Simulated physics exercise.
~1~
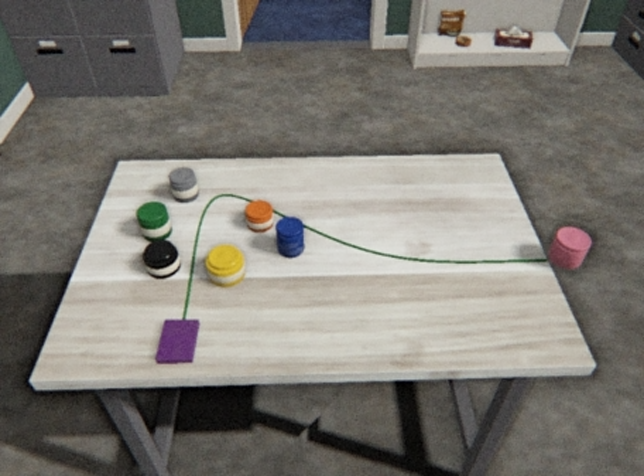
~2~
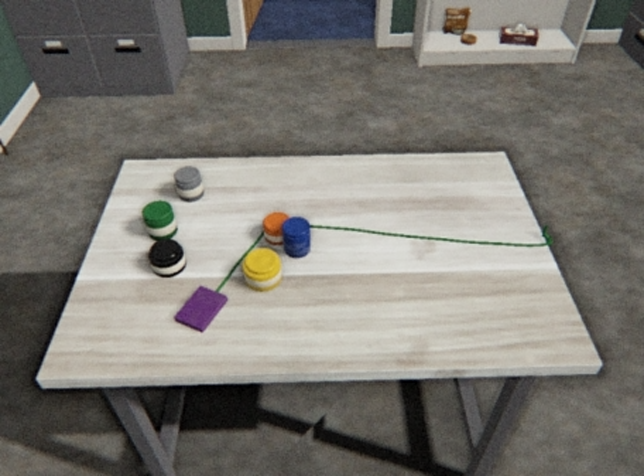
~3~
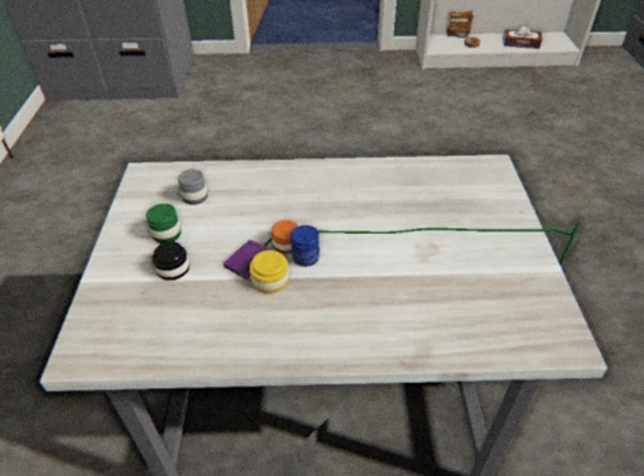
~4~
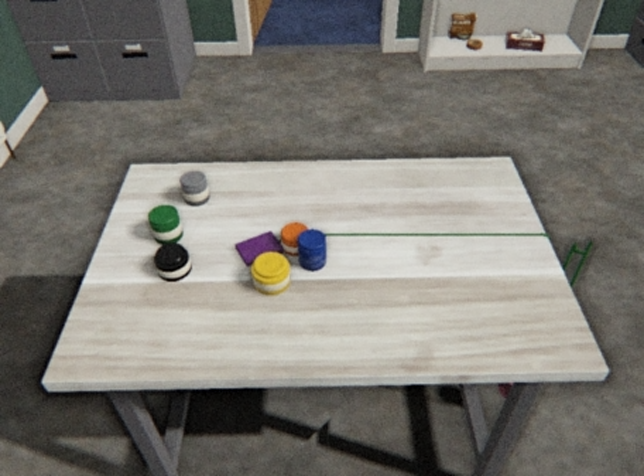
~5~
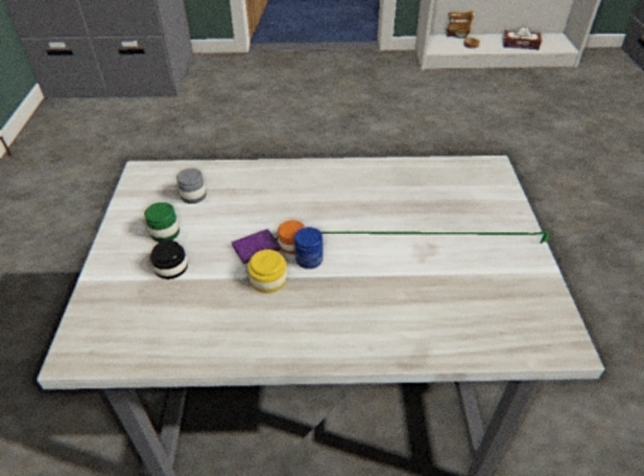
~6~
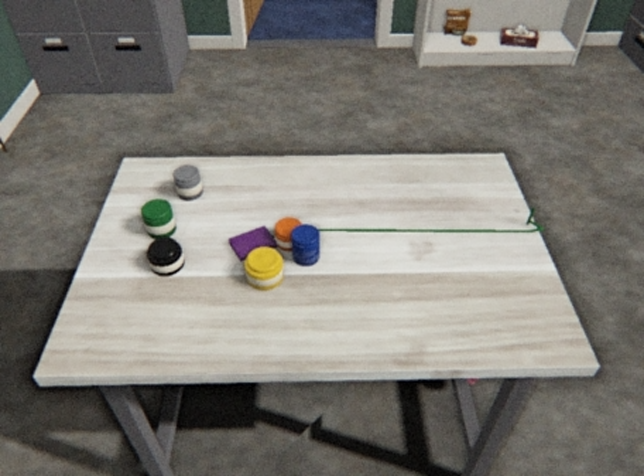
In a room with grey carpet, a pale wooden table is seen from above by a slightly swaying camera. Grey, green and black tins stand at the left, a yellow jar, orange canister and blue tub sit nearer the middle, and a green cable runs from a flat purple phone to a pink speaker just past the right edge. The speaker drops out of view, and the cable pulls taut, dragging the phone right and away from the viewer. The yellow, orange and blue containers shift slightly right. The phone stops beside them, still on the table, with the cable stretched to the right edge.
